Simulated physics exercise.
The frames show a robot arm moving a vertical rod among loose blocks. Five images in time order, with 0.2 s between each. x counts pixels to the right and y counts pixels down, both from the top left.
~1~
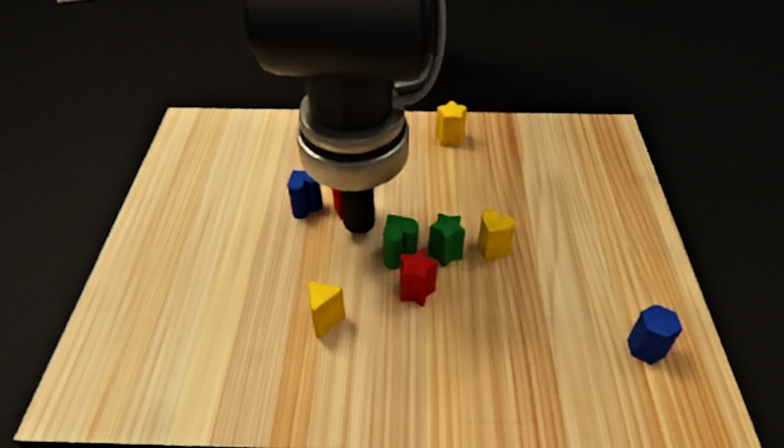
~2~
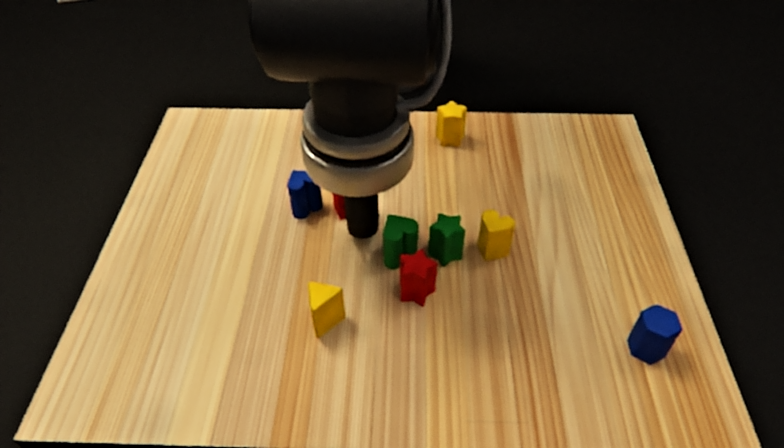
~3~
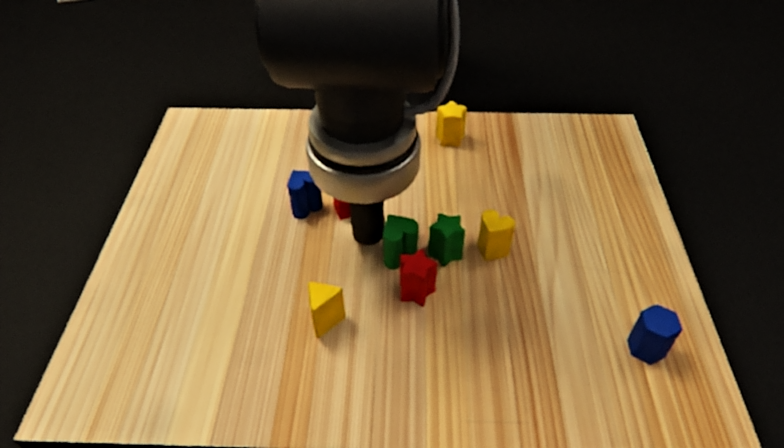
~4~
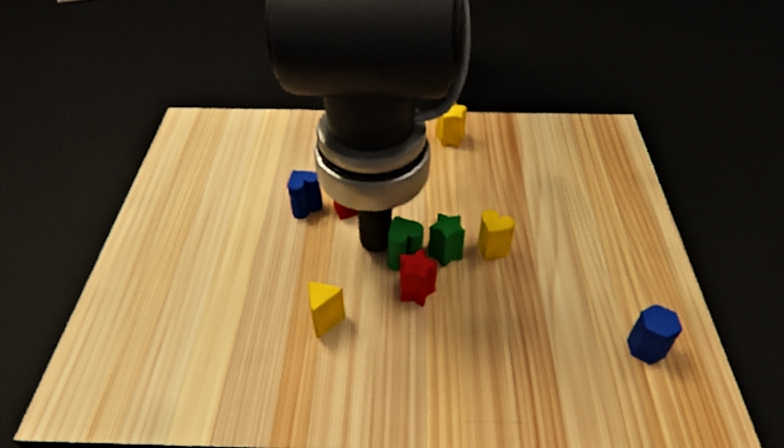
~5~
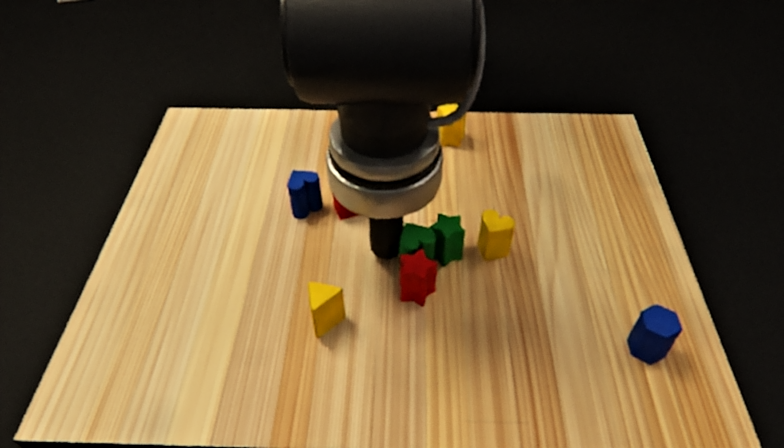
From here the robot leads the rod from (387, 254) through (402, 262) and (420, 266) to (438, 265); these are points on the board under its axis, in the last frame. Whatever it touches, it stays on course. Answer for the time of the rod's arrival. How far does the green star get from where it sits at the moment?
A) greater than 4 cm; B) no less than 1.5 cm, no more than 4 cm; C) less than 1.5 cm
(B)
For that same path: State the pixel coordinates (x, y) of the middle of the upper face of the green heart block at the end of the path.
So, by the moment the path ends, you'll find the top centre of the green heart block at (467, 251).
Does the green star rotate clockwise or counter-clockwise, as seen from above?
The answer is counter-clockwise.
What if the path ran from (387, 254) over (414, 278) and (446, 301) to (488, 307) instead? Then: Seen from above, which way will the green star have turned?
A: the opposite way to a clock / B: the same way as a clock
Correct choice: A.
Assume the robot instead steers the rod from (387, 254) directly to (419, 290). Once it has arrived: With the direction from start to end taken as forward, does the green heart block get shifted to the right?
No, it doesn't check out.
The first path, step by step. Halfway along, rod at (411, 258); green heart block at (441, 246); red star at (425, 268), turned 45° clockwise.
At the end, rod at (438, 258); green heart block at (467, 251), turned 35° clockwise; red star at (426, 268), turned 50° clockwise; green star at (466, 218), turned 45° anticlockwise; yellow heart block in place.
